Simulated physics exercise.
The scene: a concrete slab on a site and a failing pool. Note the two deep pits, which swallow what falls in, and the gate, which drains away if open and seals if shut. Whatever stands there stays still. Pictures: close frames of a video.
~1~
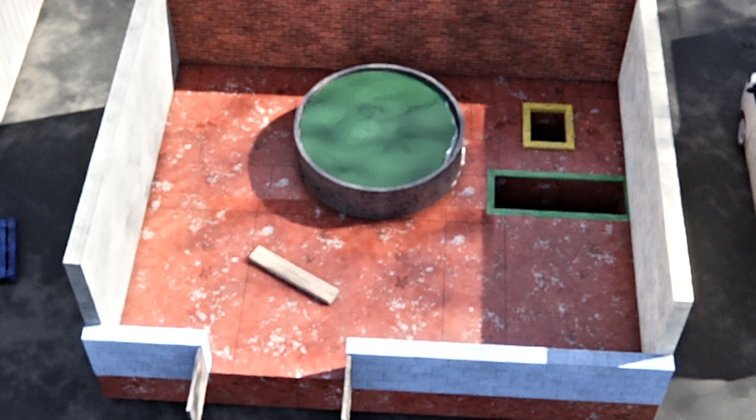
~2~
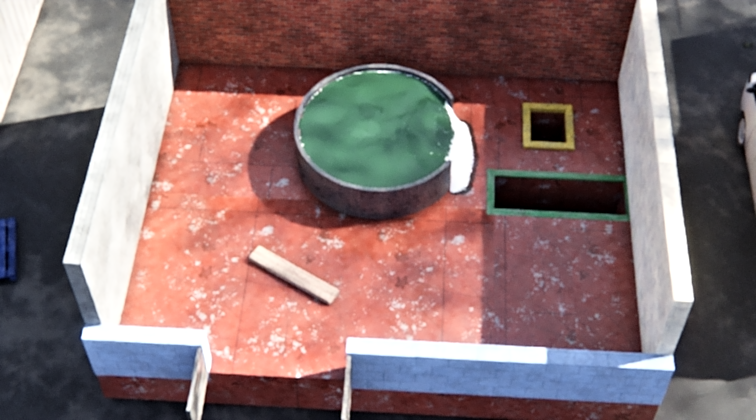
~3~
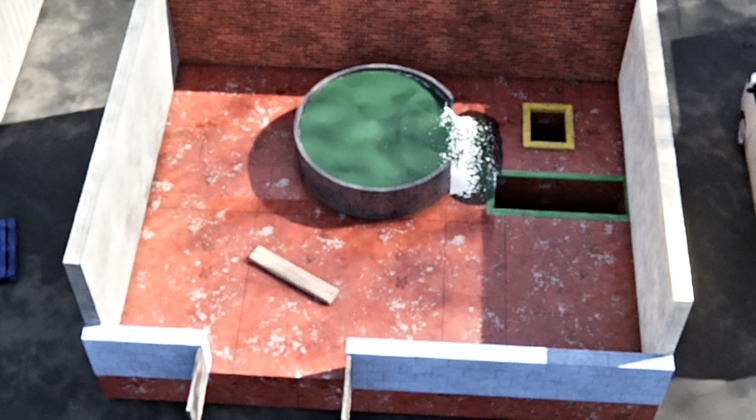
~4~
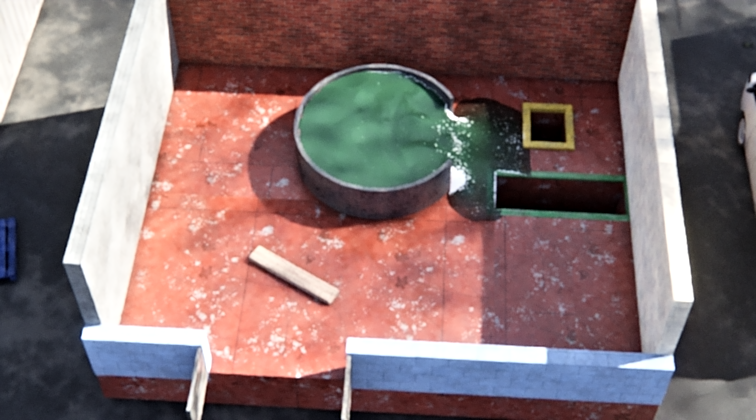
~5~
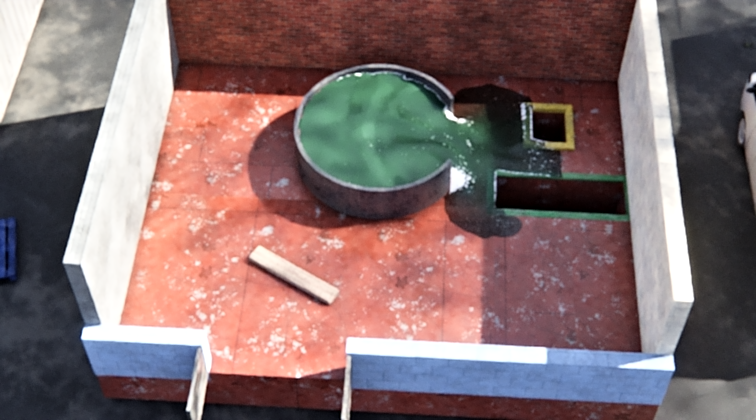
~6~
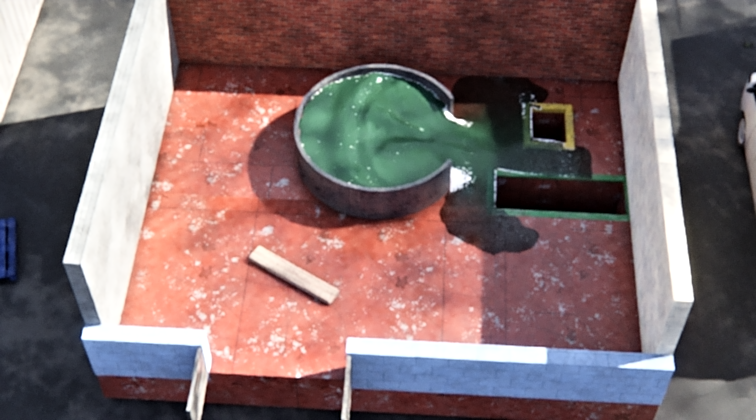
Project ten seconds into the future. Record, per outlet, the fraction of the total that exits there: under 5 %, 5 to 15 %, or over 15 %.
Log: Gate - under 5 %; yellow pit - over 15 %; green pit - over 15 %.
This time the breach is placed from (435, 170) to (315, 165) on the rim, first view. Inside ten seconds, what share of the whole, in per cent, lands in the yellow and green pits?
In percent: Yellow 0, green 25.
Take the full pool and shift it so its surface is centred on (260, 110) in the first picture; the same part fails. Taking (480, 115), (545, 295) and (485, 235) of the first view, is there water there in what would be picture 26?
Soaked - soaked - soaked.
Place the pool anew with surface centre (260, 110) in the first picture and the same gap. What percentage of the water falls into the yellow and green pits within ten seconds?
The yellow pit gets 14 per cent, the green pit 40 per cent.
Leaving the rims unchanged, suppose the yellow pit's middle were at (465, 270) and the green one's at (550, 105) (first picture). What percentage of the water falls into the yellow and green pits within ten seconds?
Estimated shares - yellow: 0 %; green: 40 %.
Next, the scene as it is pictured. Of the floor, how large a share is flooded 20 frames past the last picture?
Around 15 percent, give or take.
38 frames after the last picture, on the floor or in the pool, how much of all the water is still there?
Roughly 42 percent.
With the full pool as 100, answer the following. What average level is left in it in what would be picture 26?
Near 42 in a hundred.
A moment on, water covers 15 % of the floor; the gate 0 %, the yellow pit 4 %, the green pit 8 %.
Next, water covers 15 % of the floor; the gate 0 %, the yellow pit 8 %, the green pit 16 %.
Then, water covers 15 % of the floor; the gate 0 %, the yellow pit 14 %, the green pit 26 %.
Later, water covers 25 % of the floor; the gate 0 %, the yellow pit 20 %, the green pit 37 %.
In the end, water covers 25 % of the floor; the gate 0 %, the yellow pit 23 %, the green pit 49 %.
